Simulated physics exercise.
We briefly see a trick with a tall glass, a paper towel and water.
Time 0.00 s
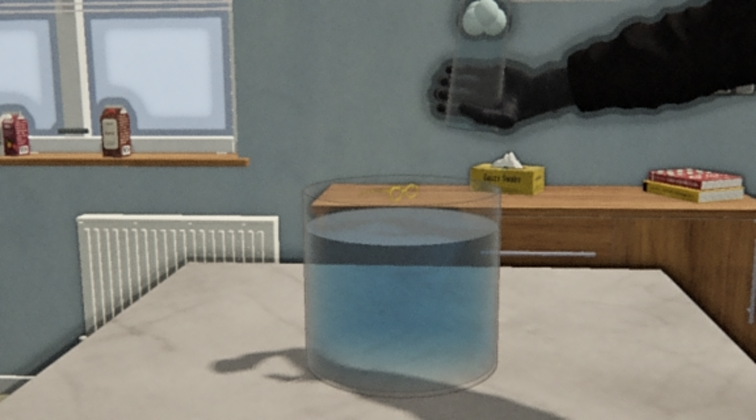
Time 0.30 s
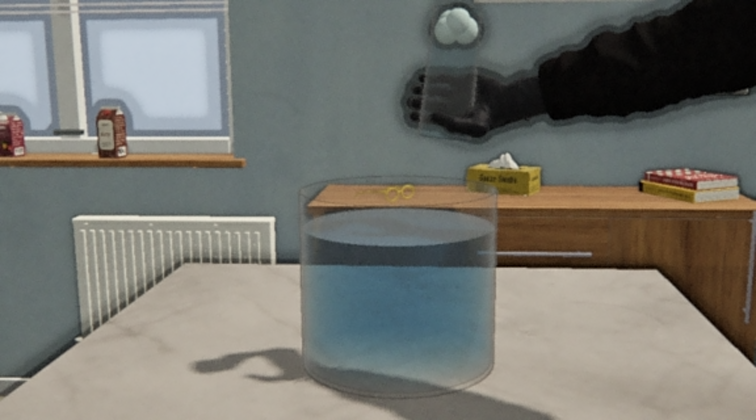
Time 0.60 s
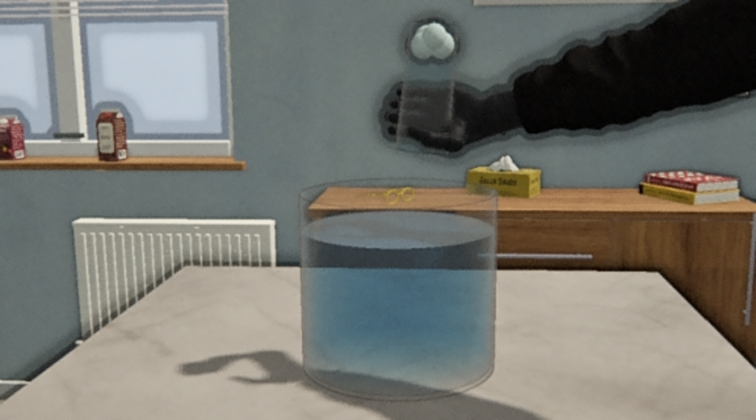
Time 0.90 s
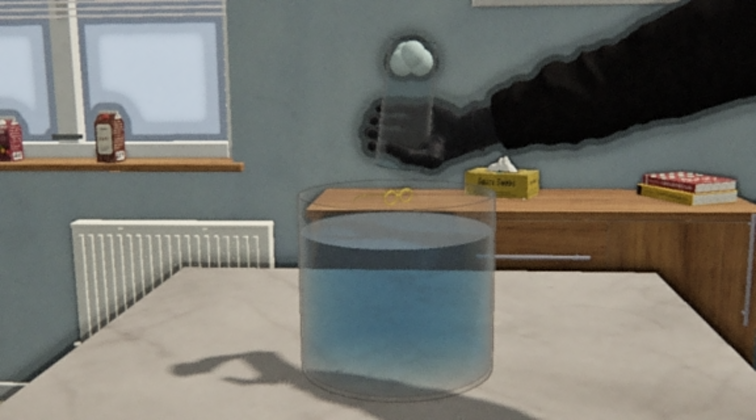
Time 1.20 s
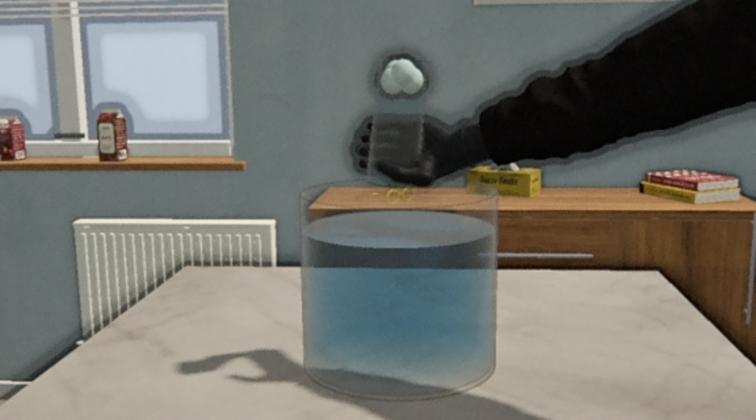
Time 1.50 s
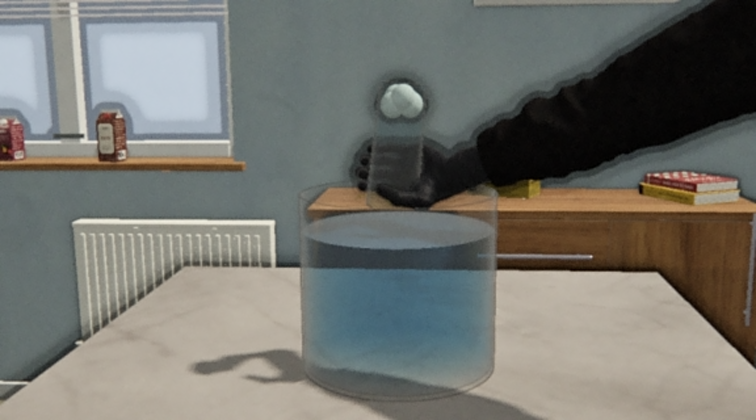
In a room with a marble-topped table, a dark-gloved hand held a clear glass with a white wad above it, moved left over a big bowl of blue water, and lowered it toward the surface.
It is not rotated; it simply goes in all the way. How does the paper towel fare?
Not reached.
By 2.0 s, the tall glass enters the water.
By 2.6 s, air is trapped inside and holds the level down.
By 4.0 s, the tall glass is under, still full of air, and the paper towel is dry.
